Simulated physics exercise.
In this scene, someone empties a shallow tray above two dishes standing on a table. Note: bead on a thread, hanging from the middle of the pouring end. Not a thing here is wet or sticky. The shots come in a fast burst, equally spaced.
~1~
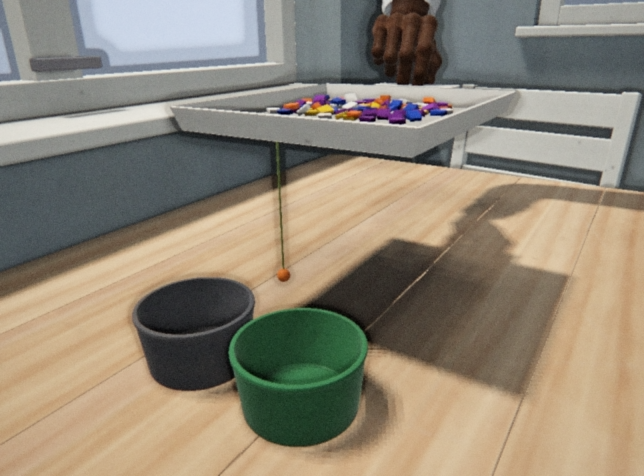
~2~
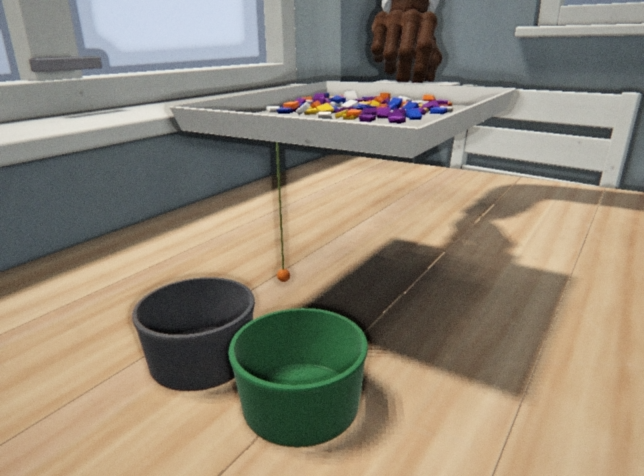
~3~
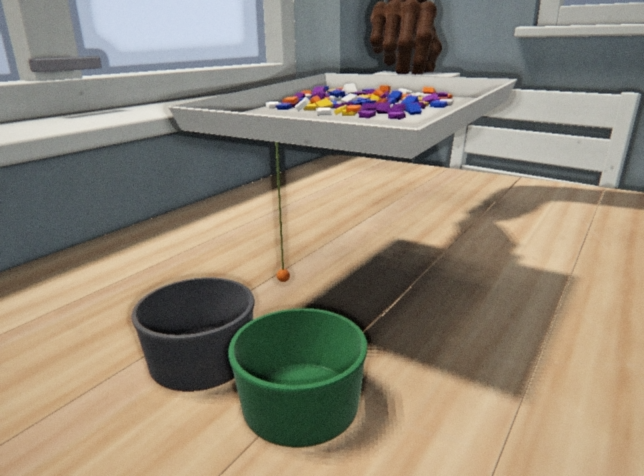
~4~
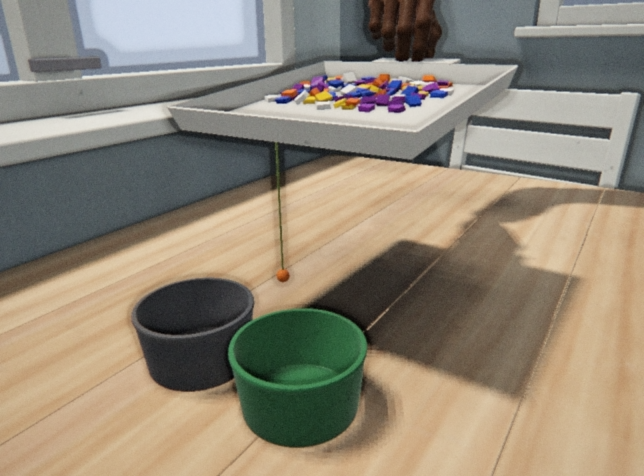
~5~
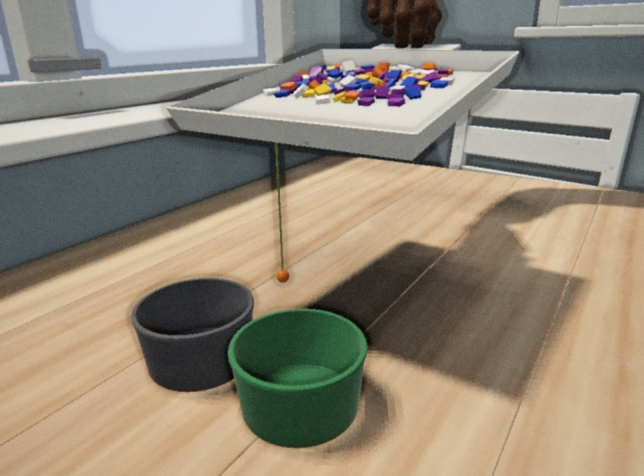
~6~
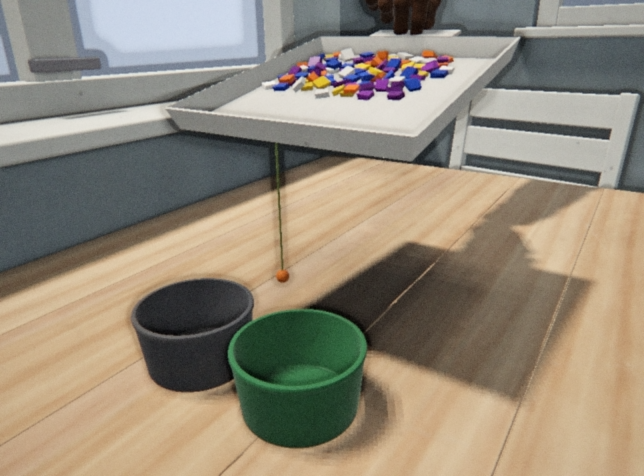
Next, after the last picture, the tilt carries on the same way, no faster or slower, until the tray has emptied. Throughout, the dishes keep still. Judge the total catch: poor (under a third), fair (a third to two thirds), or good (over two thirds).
The catch is good.
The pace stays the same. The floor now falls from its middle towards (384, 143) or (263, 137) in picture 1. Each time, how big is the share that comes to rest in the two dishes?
You'd see roughly 0 per cent the first time and 70 per cent the second.
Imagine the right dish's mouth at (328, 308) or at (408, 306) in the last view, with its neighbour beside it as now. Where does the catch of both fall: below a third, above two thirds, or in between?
At the first place under a third, at the second less than a third.
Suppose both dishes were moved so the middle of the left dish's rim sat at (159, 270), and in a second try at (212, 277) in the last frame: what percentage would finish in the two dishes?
I'd say about 30 percent, followed by about 30 percent.
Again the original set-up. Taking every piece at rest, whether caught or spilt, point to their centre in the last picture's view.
Last view, centre at rest - approx. (281, 391).
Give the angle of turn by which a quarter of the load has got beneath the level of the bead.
The tilt then is about 105°.
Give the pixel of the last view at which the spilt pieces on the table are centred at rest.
I'd say near (338, 397), give or take.
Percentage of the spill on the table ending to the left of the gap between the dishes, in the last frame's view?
Estimate: About 30 per cent.
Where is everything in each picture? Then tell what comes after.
Corners of the pouring end at (180, 106) and (414, 125), level; middle of the load at (360, 109), mosaic tiles; left dish at (152, 355); right dish at (258, 406); bead on its thread at (284, 275), in the first picture.
Corners of the pouring end at (179, 106) and (414, 126), level; middle of the load at (360, 107), in the second picture.
Corners of the pouring end at (178, 106) and (413, 127), tipped barely, level across its low end; middle of the load at (359, 101), in the third picture.
Corners of the pouring end at (177, 106) and (412, 128), tipped a little, level across its low end; middle of the load at (359, 92), in the fourth picture.
Corners of the pouring end at (176, 106) and (411, 130), tipped a little, level across its low end; middle of the load at (358, 82), in the fifth picture.
Corners of the pouring end at (175, 106) and (410, 131), tipped a little, level across its low end; middle of the load at (357, 73); left dish at (151, 356); right dish at (257, 407), in the sixth picture.
Soon, tray tipped steeply; nearly all on the tray; a stray few in the air.
A while on, tray tipped right over; most on the tray; a stray few in the right dish; a stray few in the left dish; a stray few outside both; a stray few in the air.
Towards the end, tray tipped past a quarter turn; about half in the right dish; about a third in the left dish; about a quarter outside both.
Finally, tray tipped past a quarter turn; about half in the right dish; about a third in the left dish; about a quarter outside both.
